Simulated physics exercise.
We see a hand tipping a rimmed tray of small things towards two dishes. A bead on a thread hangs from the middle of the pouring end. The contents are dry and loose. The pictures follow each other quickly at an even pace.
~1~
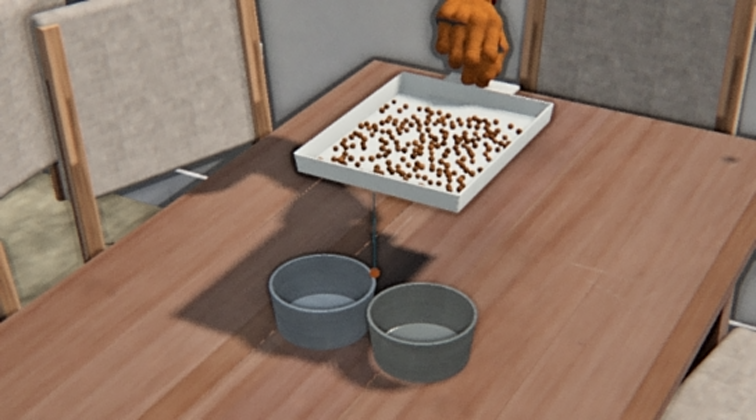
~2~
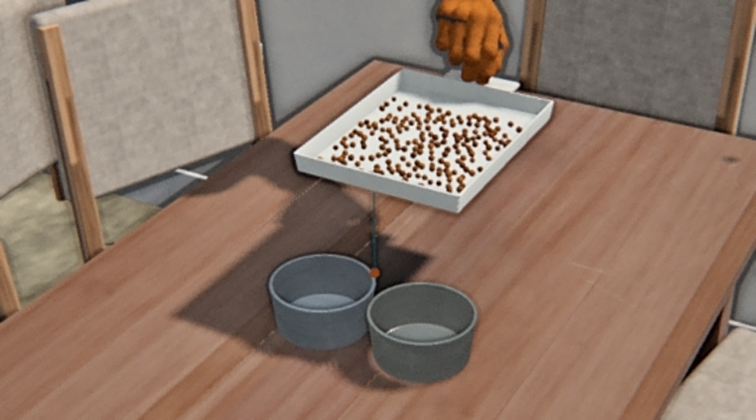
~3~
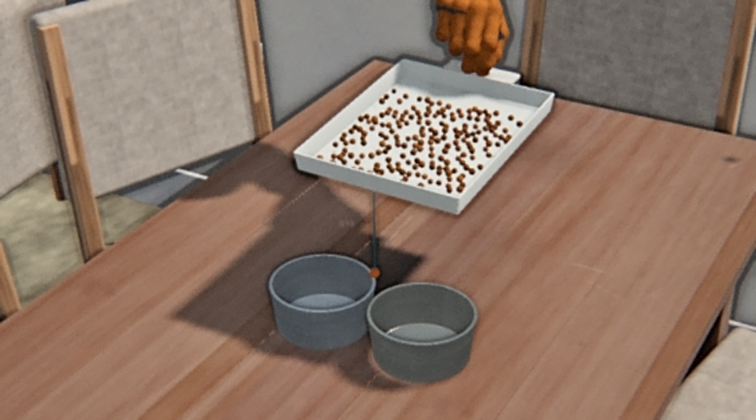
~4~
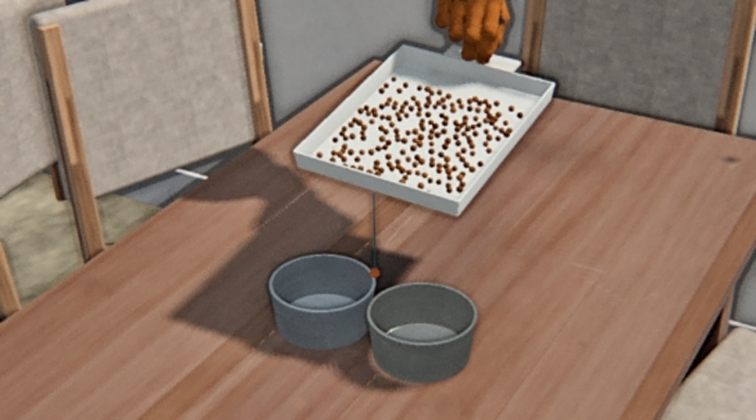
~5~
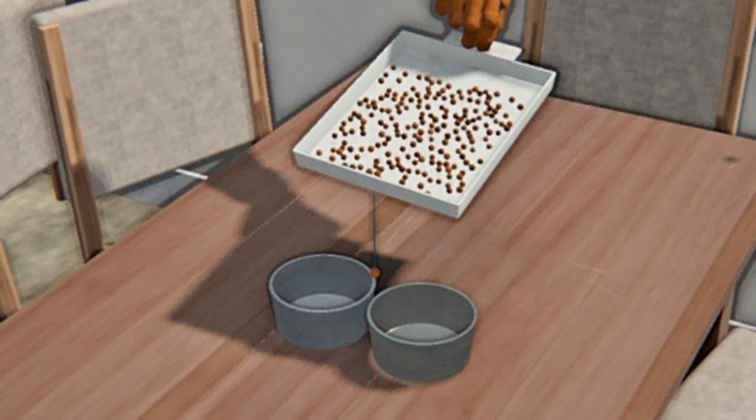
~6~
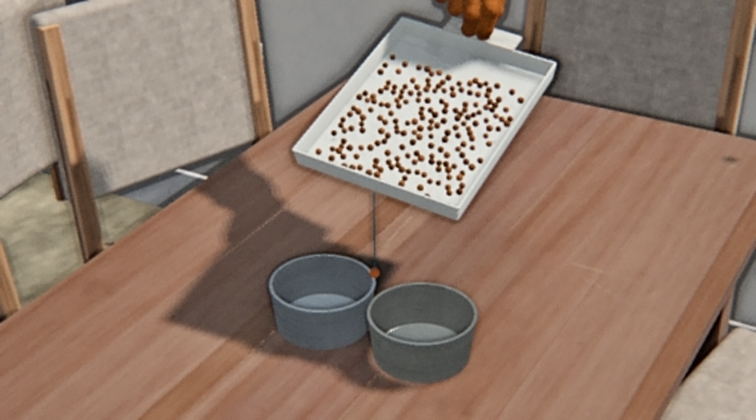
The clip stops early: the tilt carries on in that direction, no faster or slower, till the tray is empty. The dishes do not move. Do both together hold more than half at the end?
Together they catch over half.
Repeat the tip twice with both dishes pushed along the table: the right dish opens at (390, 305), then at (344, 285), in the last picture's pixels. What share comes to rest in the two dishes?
About 60 and 0 per cent.
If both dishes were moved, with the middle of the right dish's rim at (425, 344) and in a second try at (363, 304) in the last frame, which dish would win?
At the first place the right one, at the second the right dish.
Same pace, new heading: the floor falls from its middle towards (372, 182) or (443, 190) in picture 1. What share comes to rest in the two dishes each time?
First some 70, then 90 per cent.
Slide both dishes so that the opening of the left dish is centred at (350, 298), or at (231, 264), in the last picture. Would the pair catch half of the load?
One: Over half. Two: Not half.
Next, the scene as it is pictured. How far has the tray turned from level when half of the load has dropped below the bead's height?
Near 115 degrees.
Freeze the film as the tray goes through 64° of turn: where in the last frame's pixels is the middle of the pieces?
Near (418, 182).
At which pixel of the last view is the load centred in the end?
Close to (422, 353).
Soon after the last picture, tray tipped steeply; nearly all on the tray; a stray few in the air.
A little later, tray tipped past a quarter turn; most on the tray; a small part in the right dish; a small part in the air.
Later still, tray tipped past a quarter turn; most in the right dish; a stray few in the left dish; a small part outside both.
At rest, tray tipped past a quarter turn; most in the right dish; a stray few in the left dish; a small part outside both.
